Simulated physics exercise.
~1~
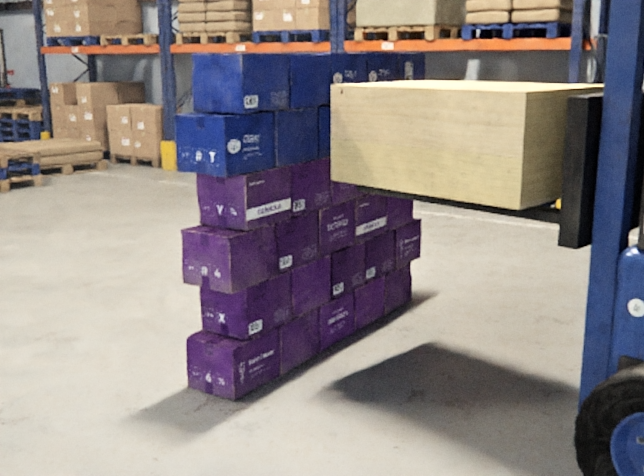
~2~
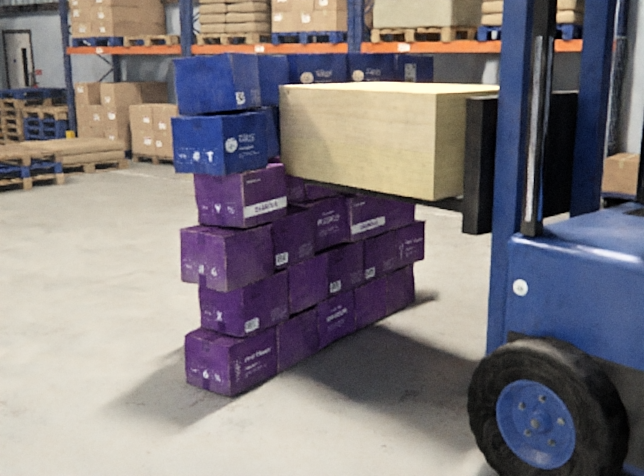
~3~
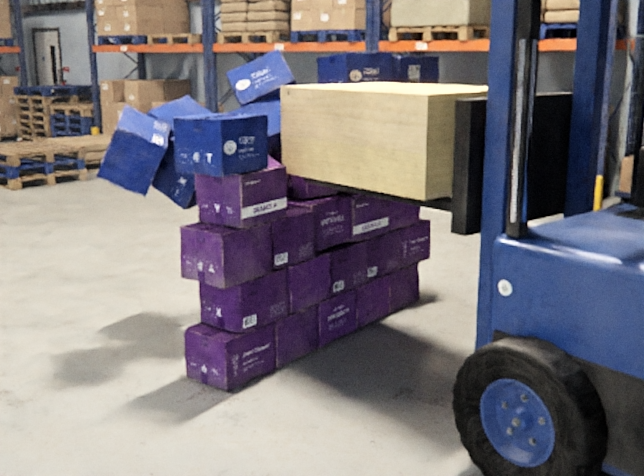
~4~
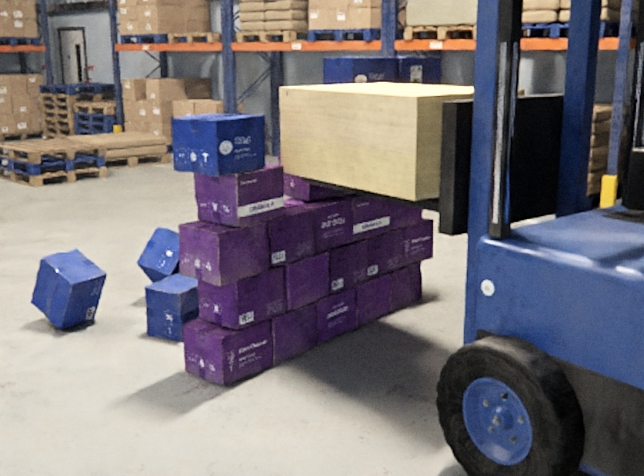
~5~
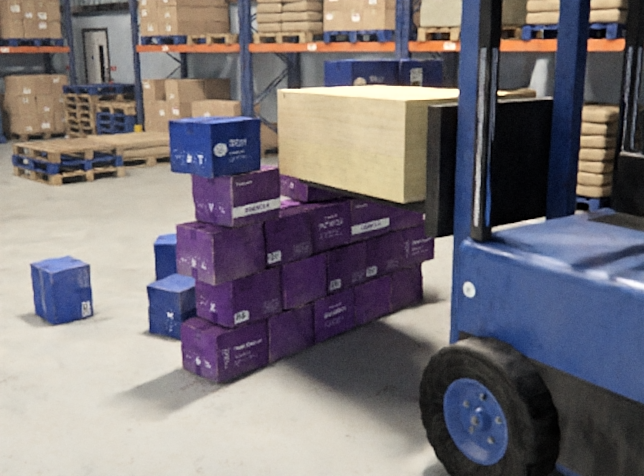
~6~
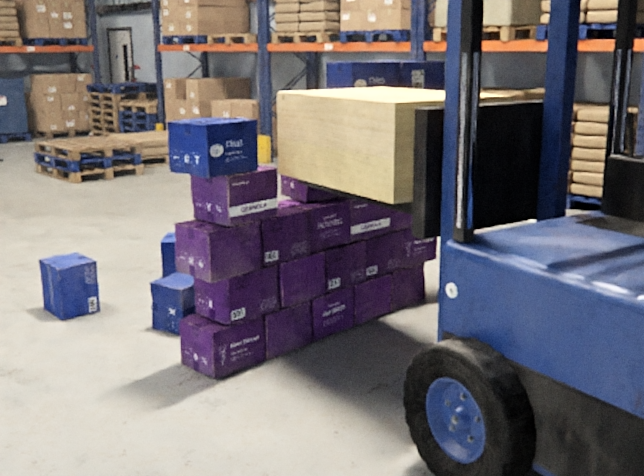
A blue forklift carrying a large pale rectangular block pushes leftward into a stepped wall of cartons, blue ones stacked above purple, in a warehouse lined with loaded racks. The block drives into the upper part of the wall and shoves blue cartons out behind it. Several of them tilt, tumble over the far side and drop to the concrete floor on the left. The forklift stops with its load still lodged in the gap. At the end, one blue carton remains perched on the near column, most of the purple stack stands, and the fallen boxes lie still and intact.
